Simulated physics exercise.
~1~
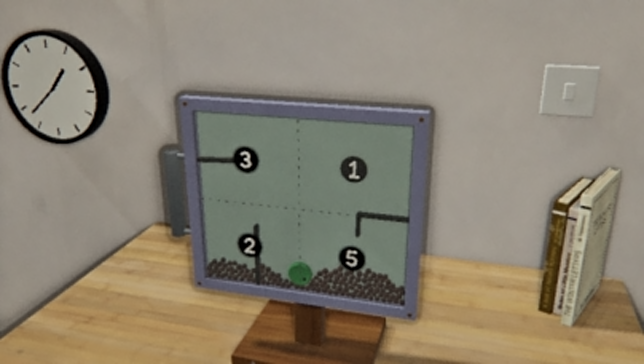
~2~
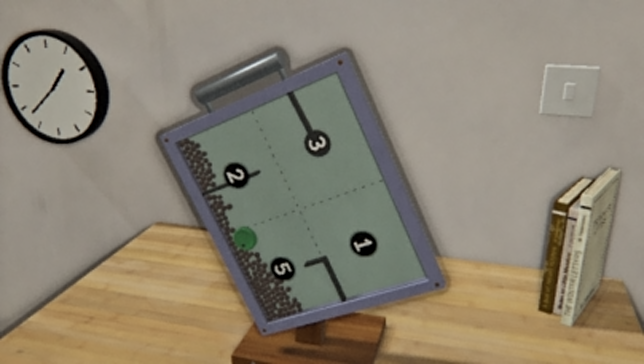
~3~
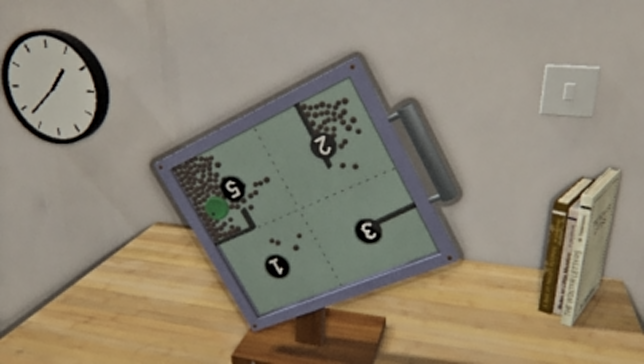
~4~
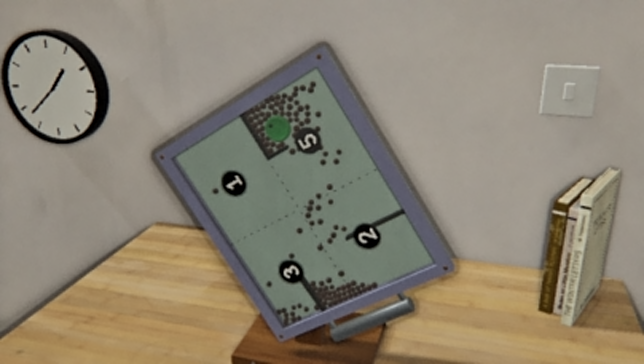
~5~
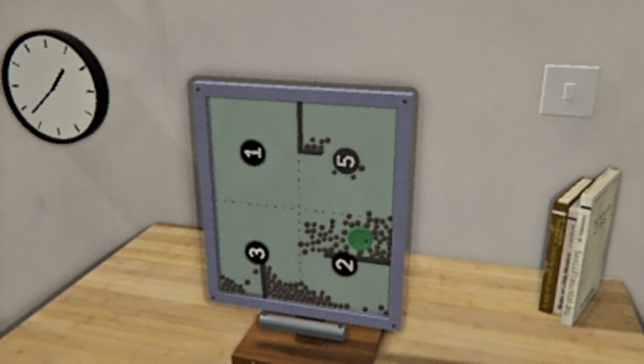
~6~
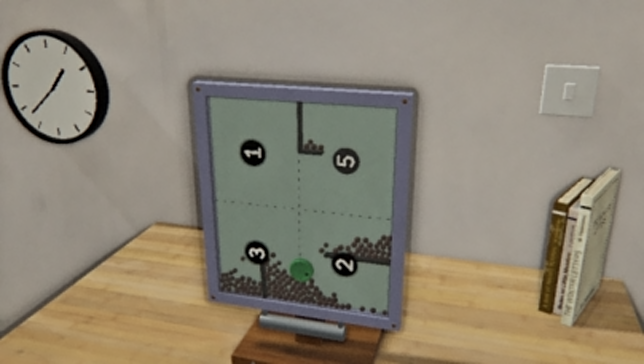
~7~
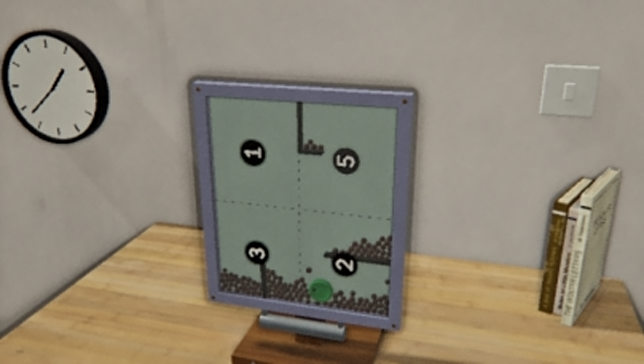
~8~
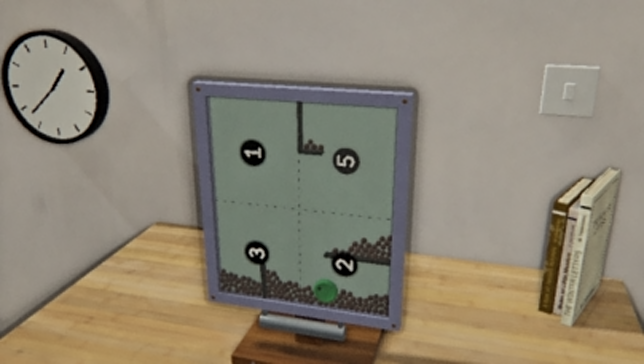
A framed clear-faced case of dark beads and a green disc turning clockwise on its stand, stopping sideways as the beads settle low.
